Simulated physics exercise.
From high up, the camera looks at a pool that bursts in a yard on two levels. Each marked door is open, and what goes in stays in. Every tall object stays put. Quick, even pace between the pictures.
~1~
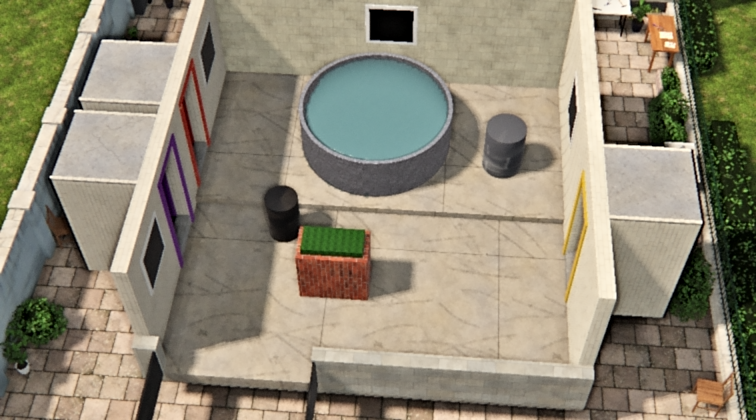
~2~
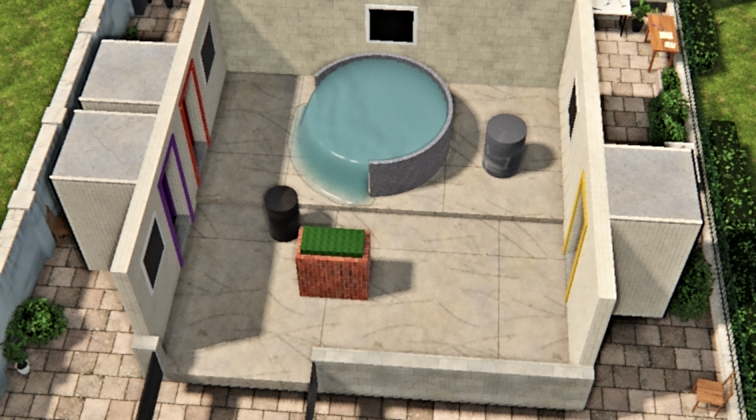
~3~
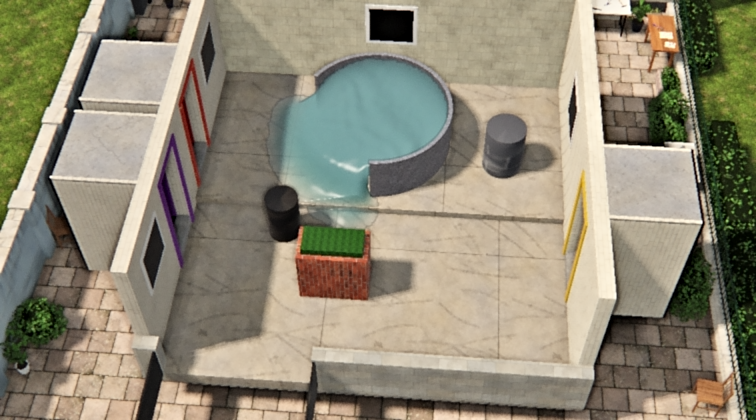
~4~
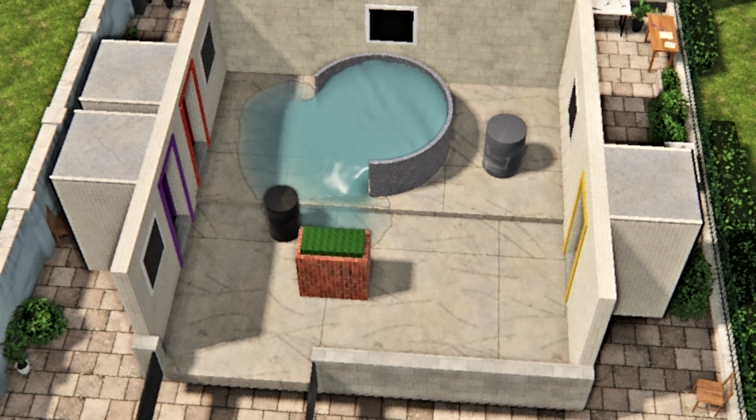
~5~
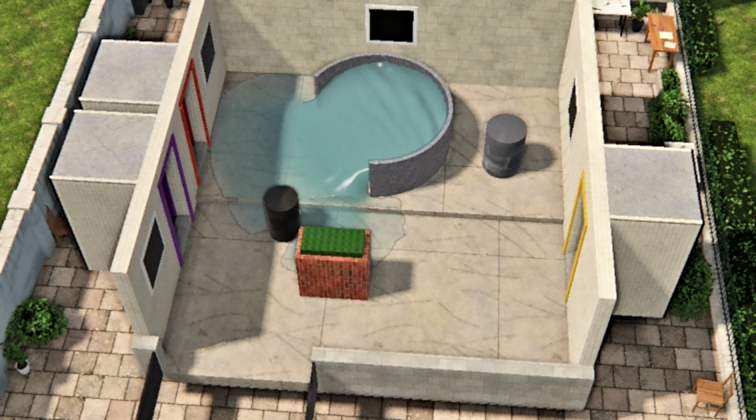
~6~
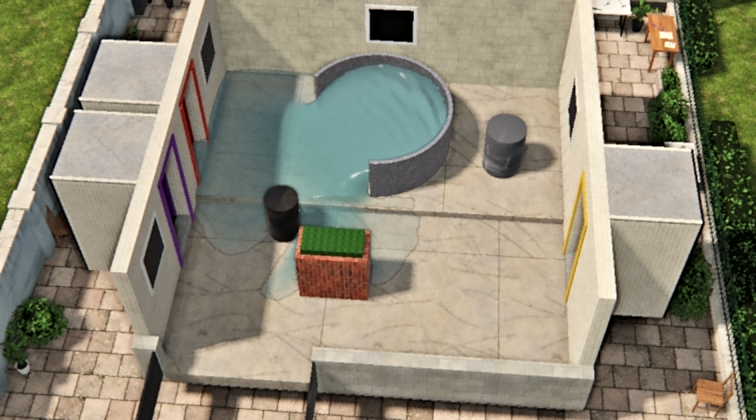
Water pours through a gap in the left front of a round grey pool in a walled, two-level yard, seen from high up by a still camera. A black barrel and a brick planter topped with green stand in front, a grey barrel at right, with red and purple doorways left and a yellow one right. The pool begins whole, then its side opens and water spreads left and forward, around the black barrel and towards the planter.
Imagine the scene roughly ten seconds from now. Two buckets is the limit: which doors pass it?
In the end the yellow door is going to stay within two buckets, the purple door is going to be swamped, the red door is going to be swamped.
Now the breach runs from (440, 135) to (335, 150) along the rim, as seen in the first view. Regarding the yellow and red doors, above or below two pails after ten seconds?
Looking at each: The yellow door admits more, while the red door admits less.
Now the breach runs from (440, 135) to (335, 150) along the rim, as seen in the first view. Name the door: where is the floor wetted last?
I'd say the one in red.
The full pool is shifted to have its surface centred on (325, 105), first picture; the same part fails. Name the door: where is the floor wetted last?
Answer: The yellow-painted one.
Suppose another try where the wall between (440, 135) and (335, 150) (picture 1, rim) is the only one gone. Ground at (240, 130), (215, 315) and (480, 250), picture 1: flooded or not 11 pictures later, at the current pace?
The first spot is spared, the second swamped, the third swamped.
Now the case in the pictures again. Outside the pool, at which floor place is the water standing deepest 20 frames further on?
Near (162, 350).
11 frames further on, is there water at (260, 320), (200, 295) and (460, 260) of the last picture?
First spot submerged, second spot submerged, third spot submerged.
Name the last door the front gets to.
It's the yellow door.
A moment on, water covers 45 % of the floor; the yellow door not reached, the purple door under two buckets in, the red door far over two buckets in.
Next, water covers 55 % of the floor; the yellow door not reached, the purple door over two buckets in, the red door far over two buckets in.
Then, water covers 65 % of the floor; the yellow door wet at the sill, nothing in, the purple door far over two buckets in, the red door far over two buckets in.
Later, water covers 80 % of the floor; the yellow door under two buckets in, the purple door far over two buckets in, the red door far over two buckets in.
In the end, water covers 85 % of the floor; the yellow door under two buckets in, the purple door far over two buckets in, the red door far over two buckets in.
